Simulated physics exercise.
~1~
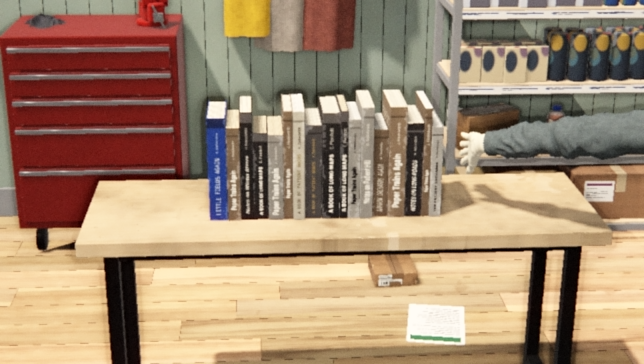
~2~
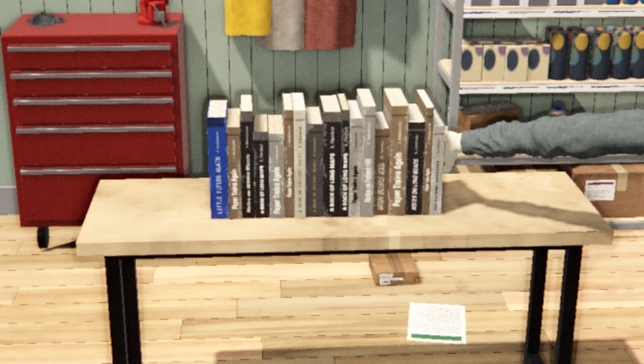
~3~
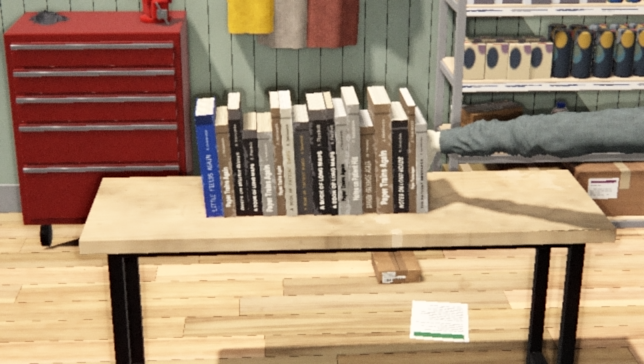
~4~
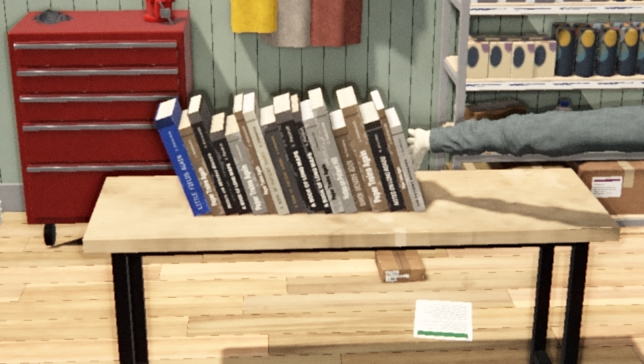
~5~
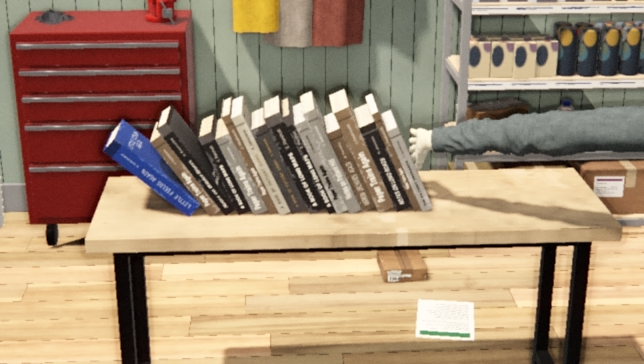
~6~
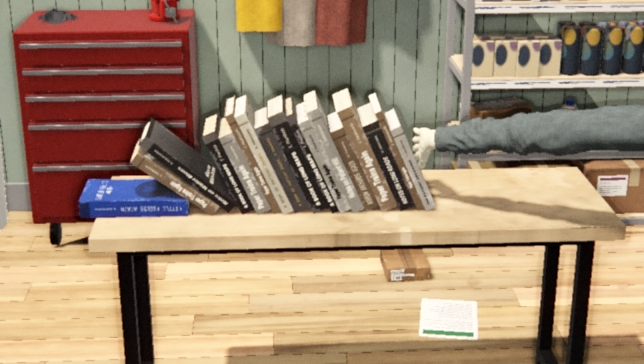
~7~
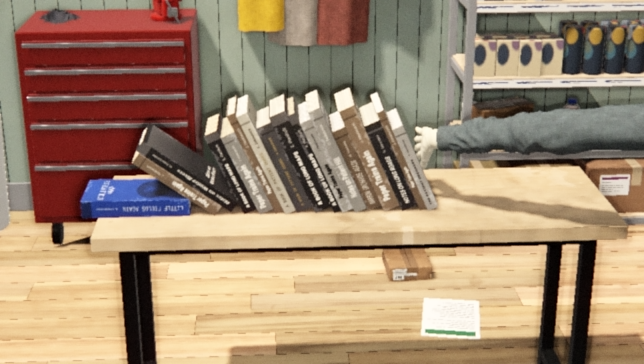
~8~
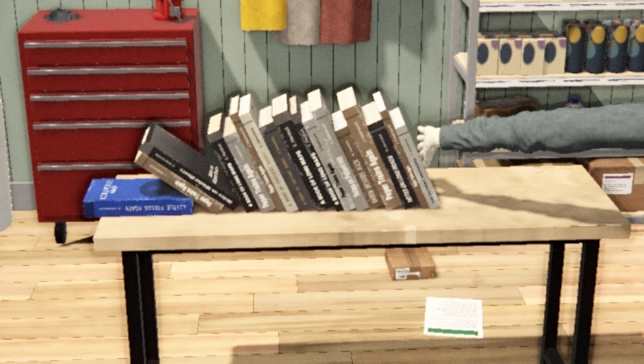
A gloved hand pushes a row of books left until they lean and the blue one falls flat on the table.
